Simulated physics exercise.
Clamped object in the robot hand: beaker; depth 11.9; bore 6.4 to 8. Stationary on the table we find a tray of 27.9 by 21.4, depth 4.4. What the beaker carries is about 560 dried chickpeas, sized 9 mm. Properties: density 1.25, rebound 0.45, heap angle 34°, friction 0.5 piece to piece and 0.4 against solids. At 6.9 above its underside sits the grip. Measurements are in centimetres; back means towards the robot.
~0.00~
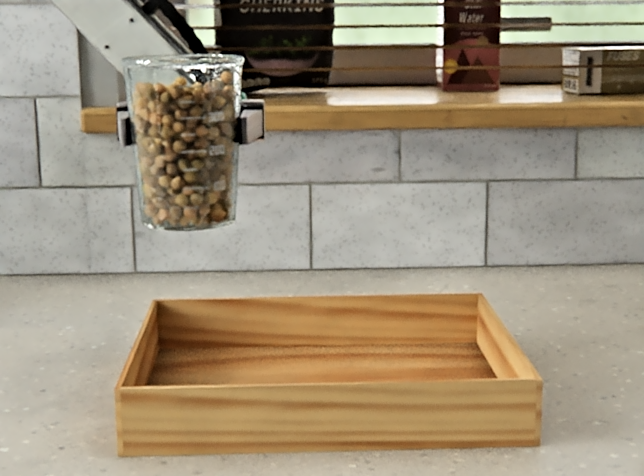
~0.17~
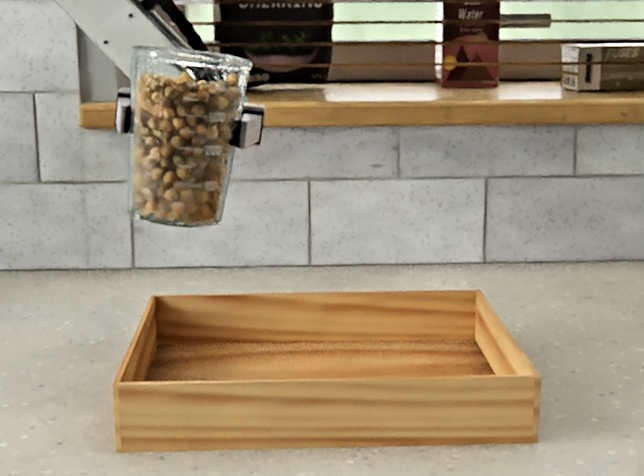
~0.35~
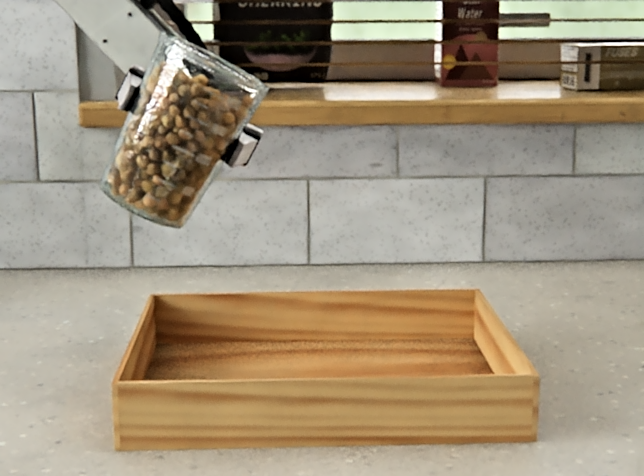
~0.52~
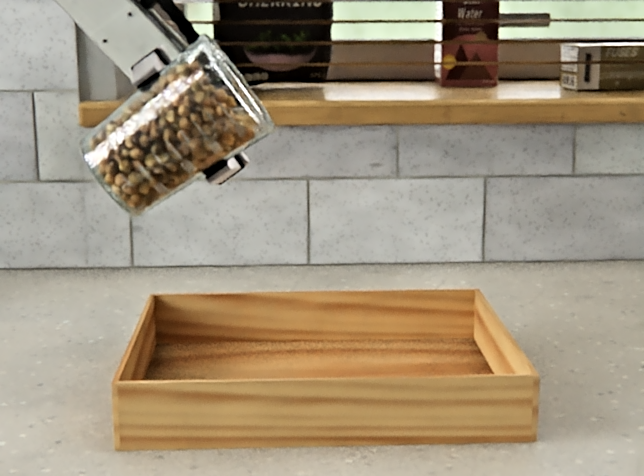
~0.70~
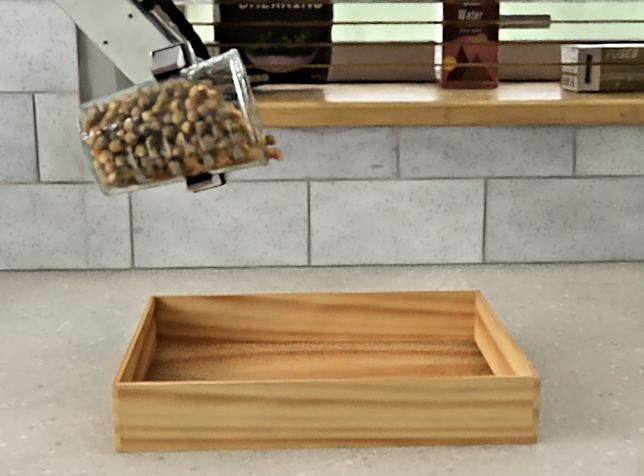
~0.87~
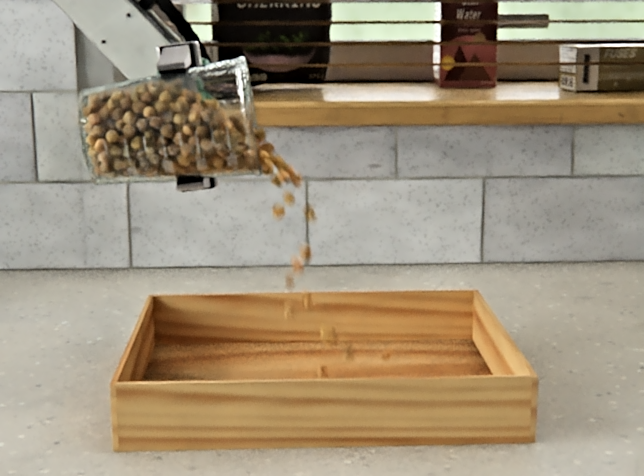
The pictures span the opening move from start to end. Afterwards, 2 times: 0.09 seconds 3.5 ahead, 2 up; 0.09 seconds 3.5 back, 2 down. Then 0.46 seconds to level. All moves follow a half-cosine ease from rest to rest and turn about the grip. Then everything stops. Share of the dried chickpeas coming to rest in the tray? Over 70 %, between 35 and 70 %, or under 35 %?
Over 70 %.
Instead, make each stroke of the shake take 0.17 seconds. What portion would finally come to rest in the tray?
In that case some 55 per cent.
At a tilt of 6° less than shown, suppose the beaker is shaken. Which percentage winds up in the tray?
About 80 per cent.
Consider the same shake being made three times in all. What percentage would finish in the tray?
About 95 per cent in that case.
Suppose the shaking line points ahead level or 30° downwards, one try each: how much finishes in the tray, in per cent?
Result: Approx. 80 % and 50 %, one try each.
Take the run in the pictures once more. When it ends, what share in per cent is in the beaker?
About 10 %.
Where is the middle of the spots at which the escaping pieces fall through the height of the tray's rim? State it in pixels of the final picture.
Near (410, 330).
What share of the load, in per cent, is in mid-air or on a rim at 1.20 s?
Estimated fraction: Near 8 %.
After 1.20 s, tilted 83° forward, highest piece 21 above the table; 405 in the tray, 117 in the beaker, 43 in flight or on a rim.
After 1.53 s, tilted 23° forward, highest piece 24 above the table; 508 in the tray, 48 in the beaker, 9 on the table or floor.
After 1.89 s, level, highest piece 17 above the table; 509 in the tray, 47 in the beaker, 9 on the table or floor.
After 2.94 s, level, highest piece 17 above the table; 509 in the tray, 47 in the beaker, 9 on the table or floor.
In the end, 509 in the tray, 47 in the beaker, 9 on the table or floor. That is 90 % in the tray.
